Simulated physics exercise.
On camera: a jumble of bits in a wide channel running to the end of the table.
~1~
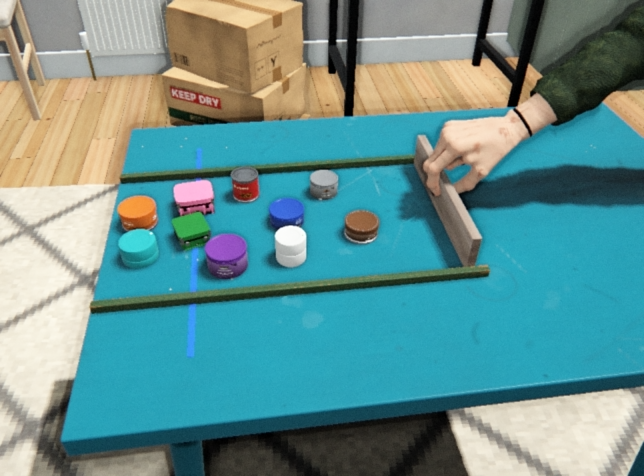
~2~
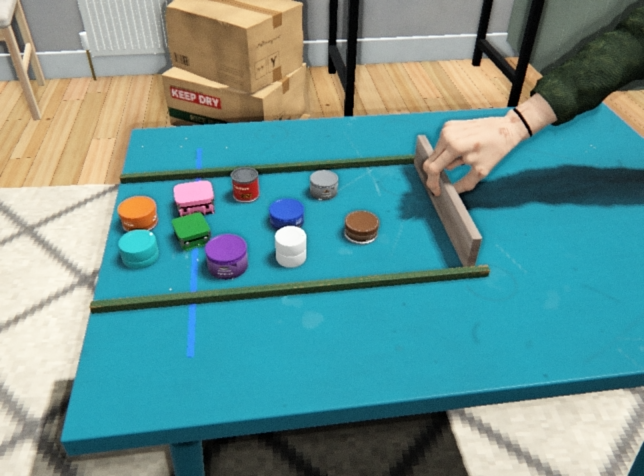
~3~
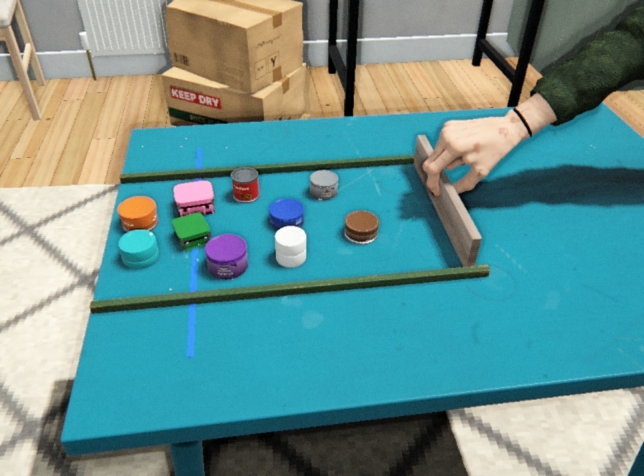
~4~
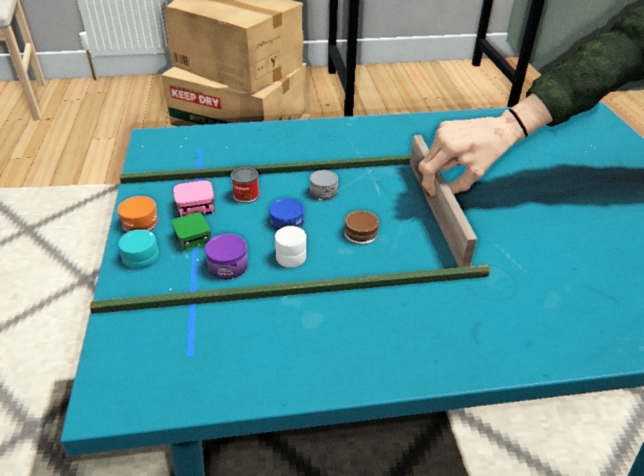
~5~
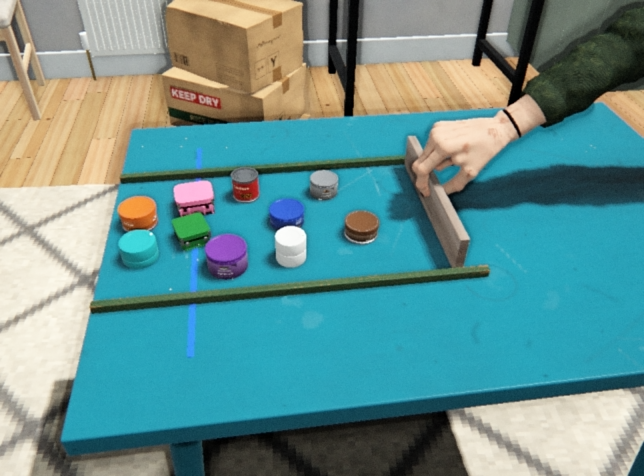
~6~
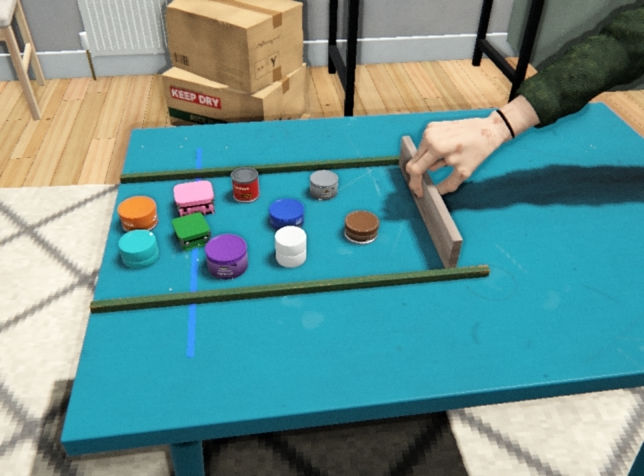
The clip opens on a blue table where colourful tubs, lids and small cases sit between two green rails, with a hand holding a board upright at the right. The board stays still at first, then the hand slides it slightly left, while the scattered objects remain where they are.
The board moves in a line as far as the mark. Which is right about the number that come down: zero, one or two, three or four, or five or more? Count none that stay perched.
The right one is zero.
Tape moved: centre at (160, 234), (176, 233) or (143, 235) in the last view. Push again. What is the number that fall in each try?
Floor tally per try: 2 / 2 / 5.
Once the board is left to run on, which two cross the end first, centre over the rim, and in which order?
Order, earliest first: Orange pot, turquoise lid.
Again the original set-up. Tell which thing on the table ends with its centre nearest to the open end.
I reckon it's the orange pot.
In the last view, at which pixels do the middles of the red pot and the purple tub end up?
Red pot: (183, 178); purple tub: (141, 263).
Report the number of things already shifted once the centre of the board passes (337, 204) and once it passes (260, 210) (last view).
2 by the first point, 7 by the second.
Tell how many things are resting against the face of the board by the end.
At rest, 5 are in contact.
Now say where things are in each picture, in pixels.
Orange pot (138, 215); turquoise lid (139, 249); green case (192, 232); board (443, 196); tape (196, 231), in the first picture.
Turquoise lid (139, 249); purple tub (227, 257), in the second picture.
Green case (192, 233); grey tub (324, 186), in the third picture.
Orange pot (139, 215); board (439, 196), in the fourth picture.
Turquoise lid (139, 249); pink case (195, 200), in the fifth picture.
Orange pot (139, 215); turquoise lid (139, 249); green case (192, 233); board (426, 197); tape (196, 231), in the sixth picture.
Soon after, none off yet; orange pot at rest near (139, 215); turquoise lid at rest near (139, 249); green case at rest near (192, 233).
In the end, the number that fall off is zero.
